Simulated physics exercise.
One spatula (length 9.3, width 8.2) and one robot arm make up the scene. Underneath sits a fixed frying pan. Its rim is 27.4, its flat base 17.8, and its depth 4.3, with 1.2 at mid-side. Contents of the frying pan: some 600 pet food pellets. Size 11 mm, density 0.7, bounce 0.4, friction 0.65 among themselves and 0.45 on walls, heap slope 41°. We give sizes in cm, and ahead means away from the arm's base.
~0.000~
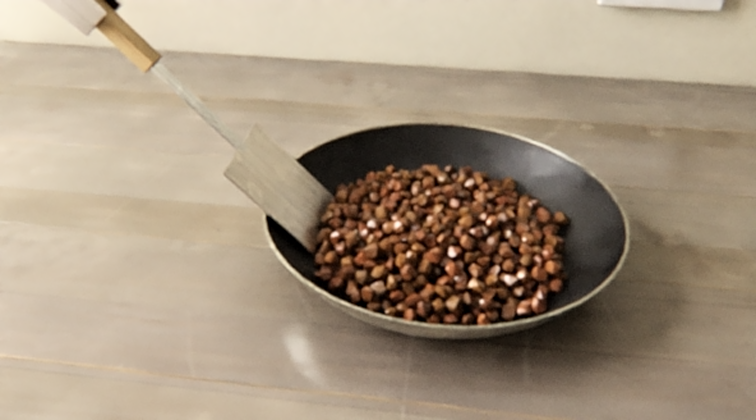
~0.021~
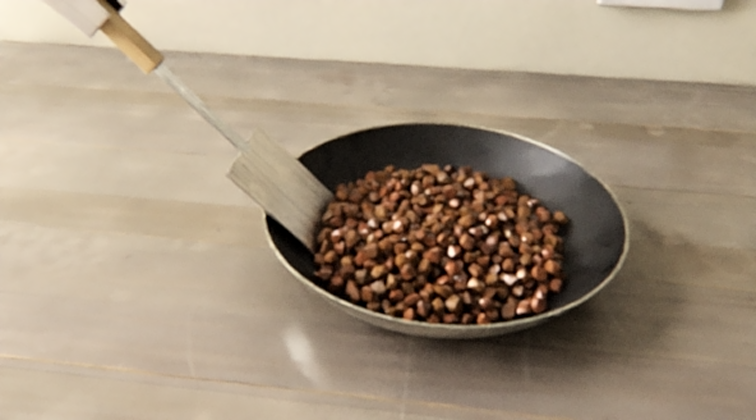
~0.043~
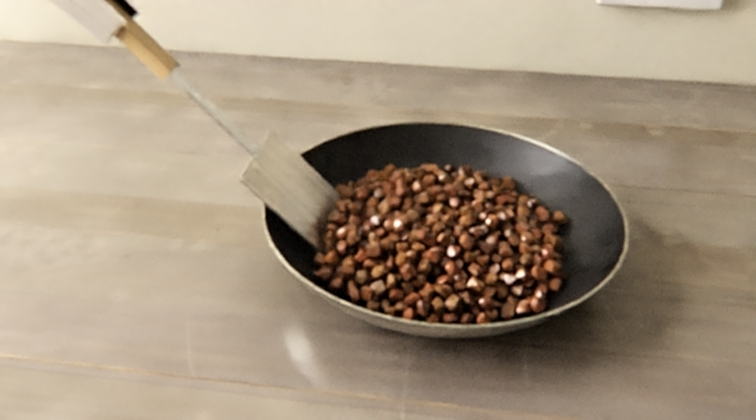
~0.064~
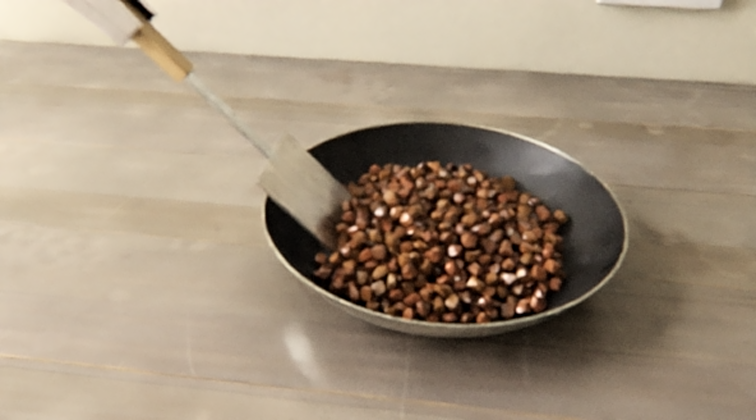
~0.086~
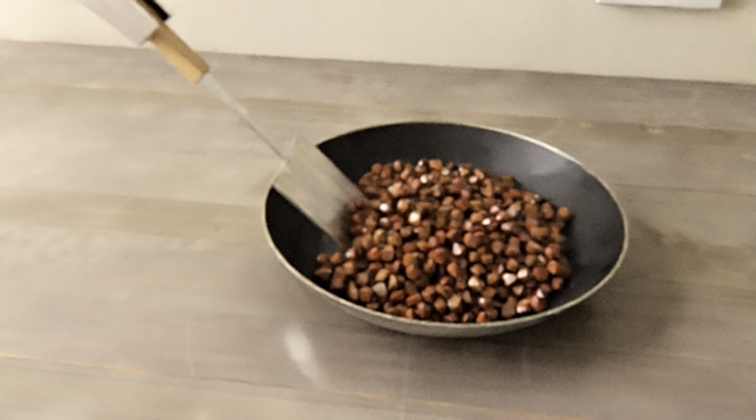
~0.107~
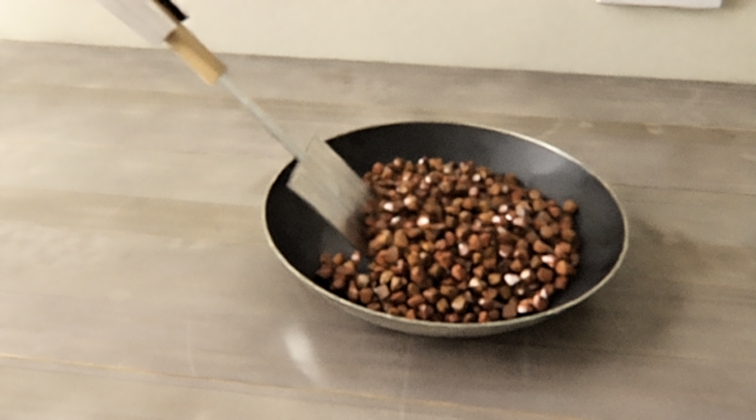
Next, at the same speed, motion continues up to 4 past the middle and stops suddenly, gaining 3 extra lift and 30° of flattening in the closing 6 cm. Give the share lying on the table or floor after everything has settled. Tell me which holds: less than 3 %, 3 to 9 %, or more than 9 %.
Less than 3 % holds.
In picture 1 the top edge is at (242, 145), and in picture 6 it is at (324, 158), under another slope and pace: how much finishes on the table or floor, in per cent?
About 0 per cent.
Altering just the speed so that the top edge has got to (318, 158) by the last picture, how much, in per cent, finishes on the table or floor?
About 0 per cent.
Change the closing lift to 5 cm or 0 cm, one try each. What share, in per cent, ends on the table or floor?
It comes to around 0 per cent on the first try and around 0 per cent on the second.
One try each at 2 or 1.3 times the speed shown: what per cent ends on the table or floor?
Close to 0 and 0 percent respectively.
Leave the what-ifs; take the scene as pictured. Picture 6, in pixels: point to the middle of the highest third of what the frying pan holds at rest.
It is centred near (541, 222).
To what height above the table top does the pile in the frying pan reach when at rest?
Roughly 5.5 centimetres.
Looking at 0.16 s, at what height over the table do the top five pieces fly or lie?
About 4 cm.
After 0.16 s, sloping 45°, highest piece 5 above the table; 604 in the frying pan.
After 0.21 s, sloping 30°, highest piece 6 above the table; 604 in the frying pan.
After 0.44 s, sloping 17°, highest piece 5 above the table; 599 in the frying pan, 3 on the table or floor, 2 on the blade or in flight.
After 1.49 s, sloping 17°, highest piece 5 above the table; 599 in the frying pan, 5 on the table or floor.
In the end, 599 in the frying pan, 5 on the table or floor. That is 1 % on the table or floor.
